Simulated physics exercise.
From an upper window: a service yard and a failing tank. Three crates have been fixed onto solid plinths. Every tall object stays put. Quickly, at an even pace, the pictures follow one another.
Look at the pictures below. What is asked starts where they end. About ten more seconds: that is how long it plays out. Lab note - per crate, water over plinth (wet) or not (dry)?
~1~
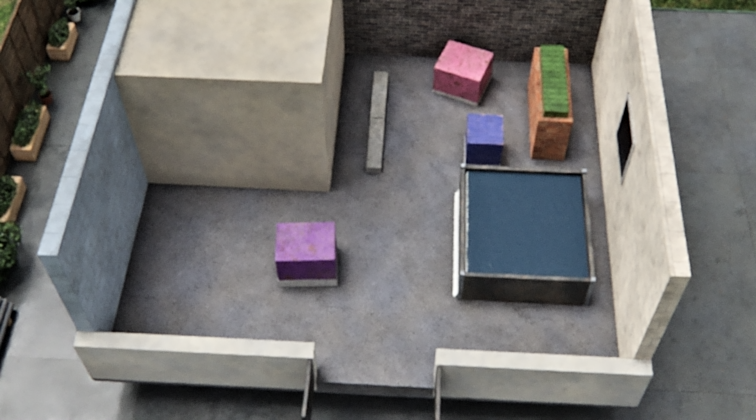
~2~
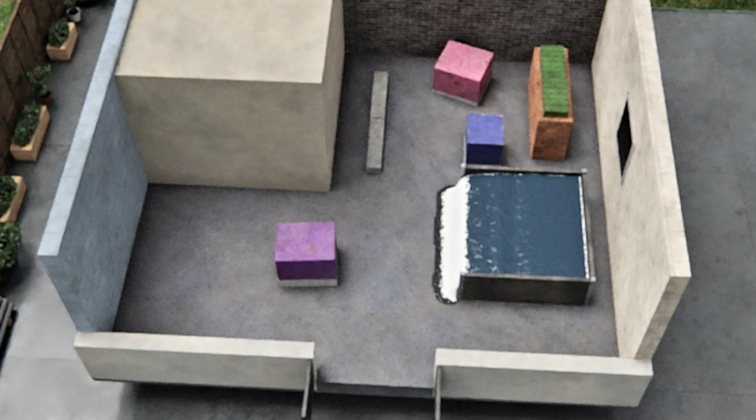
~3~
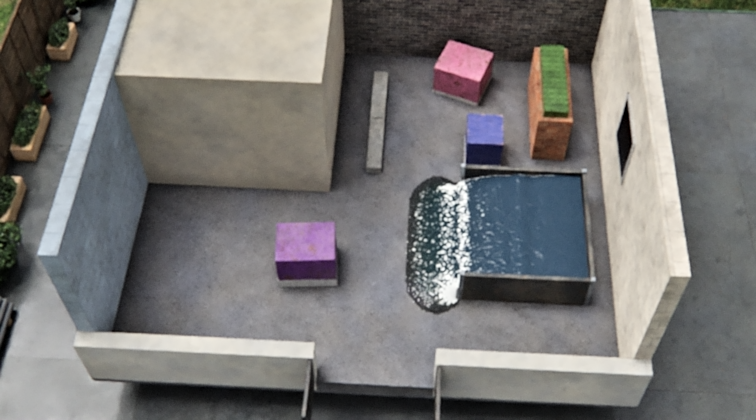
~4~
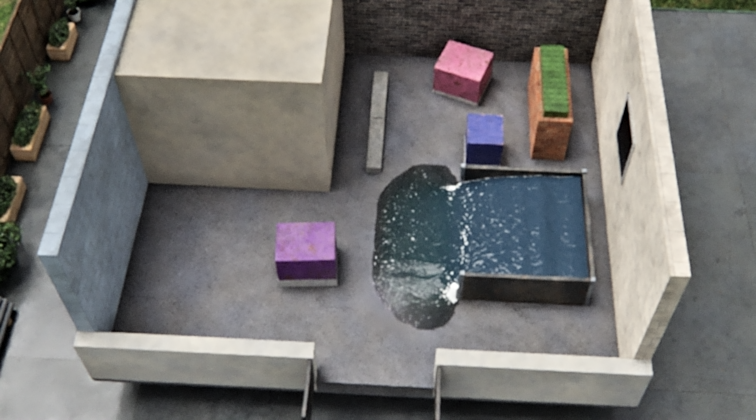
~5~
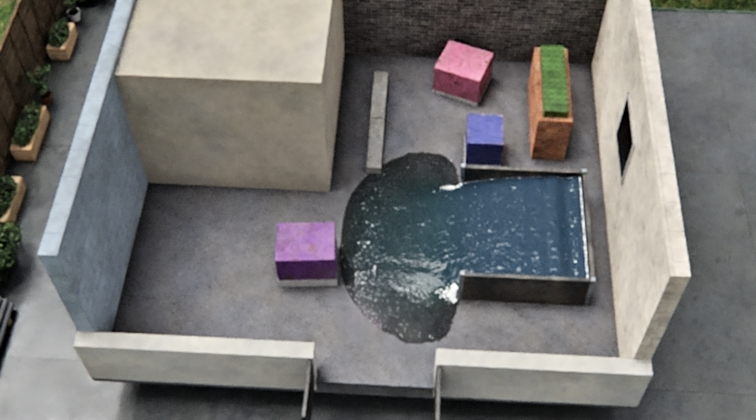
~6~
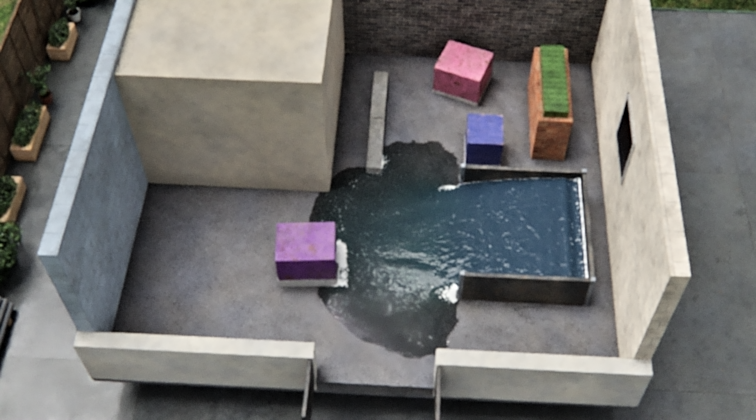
The blue crate is spared; the pink crate is hit by the water; the purple crate is hit by the water.
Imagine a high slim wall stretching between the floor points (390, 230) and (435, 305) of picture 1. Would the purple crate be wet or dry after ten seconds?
Purple crate: Left dry.
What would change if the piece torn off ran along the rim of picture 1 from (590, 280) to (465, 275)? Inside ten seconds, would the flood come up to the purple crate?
I'd say the purple crate never gets wet.
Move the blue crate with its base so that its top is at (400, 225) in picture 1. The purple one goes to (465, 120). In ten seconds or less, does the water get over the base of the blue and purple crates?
In ten seconds the blue crate is reached and the purple crate is never reached.
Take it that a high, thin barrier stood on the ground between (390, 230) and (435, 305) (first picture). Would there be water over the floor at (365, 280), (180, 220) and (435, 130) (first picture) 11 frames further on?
Taking the three spots in order: Spared, soaked, soaked.
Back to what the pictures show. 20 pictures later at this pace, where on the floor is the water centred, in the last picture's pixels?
Around (333, 231).
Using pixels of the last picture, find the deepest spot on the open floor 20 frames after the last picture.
Around (132, 356).
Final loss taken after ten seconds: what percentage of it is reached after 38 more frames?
Around 70 %.
A moment on, water covers 40 % of the floor; the blue crate not reached, the pink crate not reached, the purple crate water round its plinth.
Next, water covers 55 % of the floor; the blue crate not reached, the pink crate water round its plinth, the purple crate water round its plinth.
Then, water covers 60 % of the floor; the blue crate not reached, the pink crate water round its plinth, the purple crate water round its plinth.
Later, water covers 75 % of the floor; the blue crate water round its plinth, the pink crate water round its plinth, the purple crate water round its plinth.
In the end, water covers 95 % of the floor; the blue crate stayed above the water, the pink crate was topped, the purple crate was topped.
